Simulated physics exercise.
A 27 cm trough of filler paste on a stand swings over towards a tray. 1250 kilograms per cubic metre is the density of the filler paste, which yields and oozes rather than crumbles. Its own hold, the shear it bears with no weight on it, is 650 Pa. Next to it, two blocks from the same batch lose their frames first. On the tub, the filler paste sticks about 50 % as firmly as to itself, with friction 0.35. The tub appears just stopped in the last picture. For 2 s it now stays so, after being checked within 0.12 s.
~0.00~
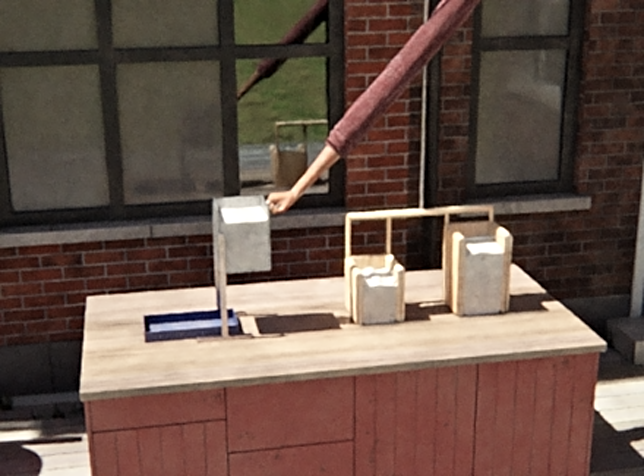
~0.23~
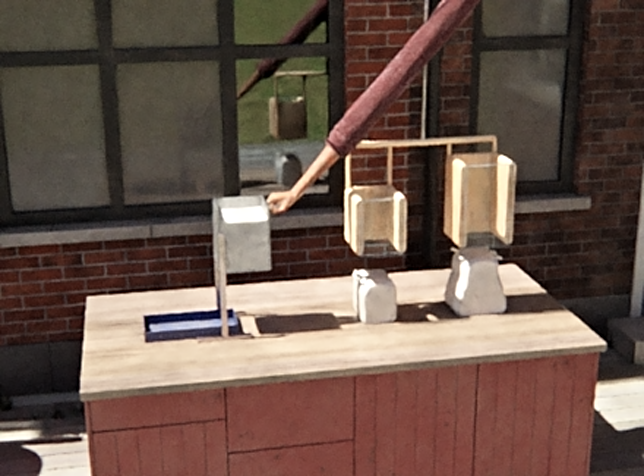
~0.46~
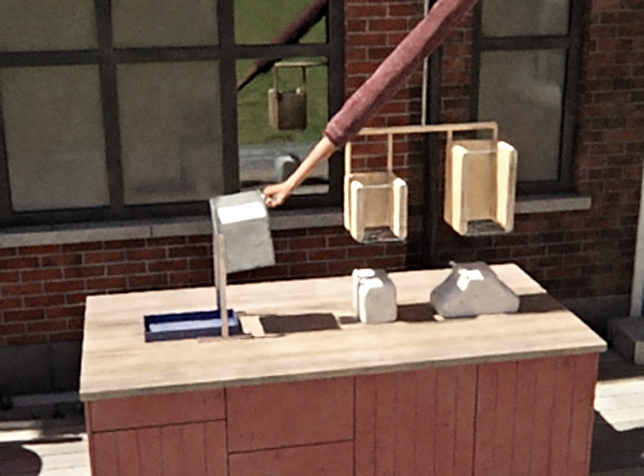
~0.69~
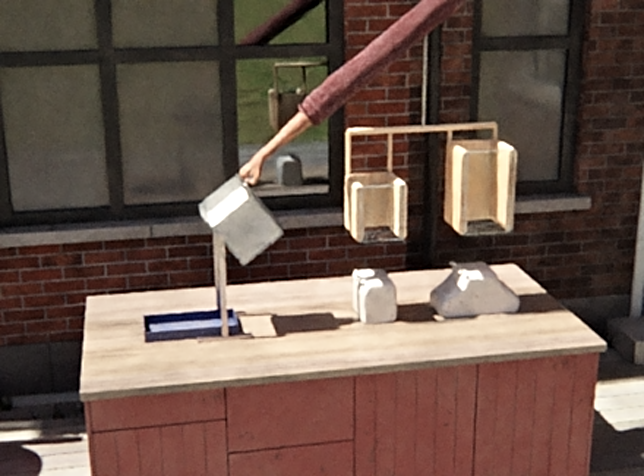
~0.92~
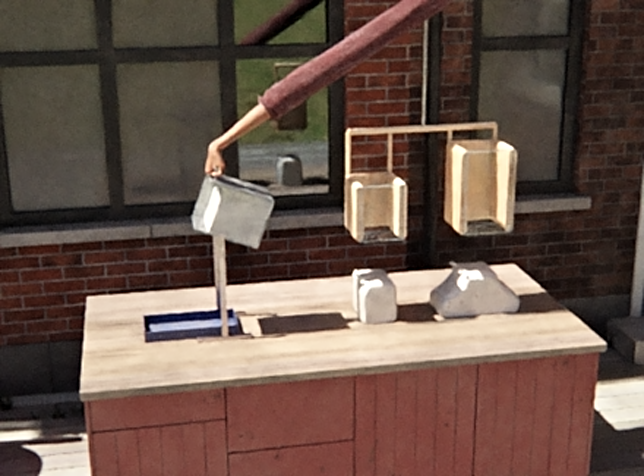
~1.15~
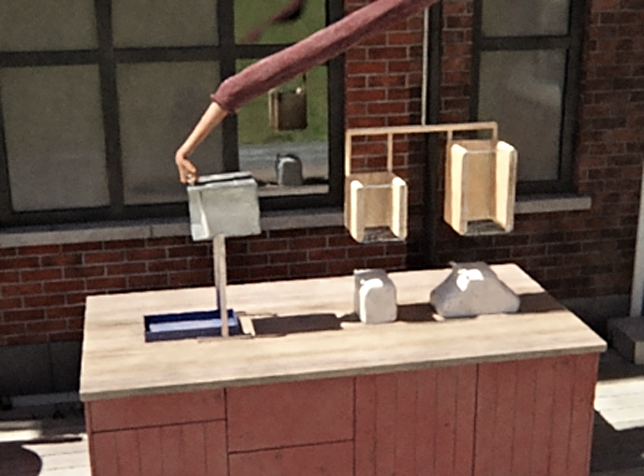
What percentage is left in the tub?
About 100 %.
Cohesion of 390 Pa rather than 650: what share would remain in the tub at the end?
Roughly 50 per cent.
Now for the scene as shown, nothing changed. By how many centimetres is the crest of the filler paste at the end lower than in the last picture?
Some 0 cm.
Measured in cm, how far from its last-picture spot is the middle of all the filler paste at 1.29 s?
About 0 cm.
After 1.29 s, the tub is at 93 degrees and holds 100 %.
After 1.46 s, the tub is at 93 degrees and holds 100 %.
After 1.63 s, the tub is at 93 degrees and holds 100 %.
After 1.80 s, the tub is at 93 degrees and holds 100 %.
After 3.15 s, at the end, the tub is at 93 degrees and holds 100 %.
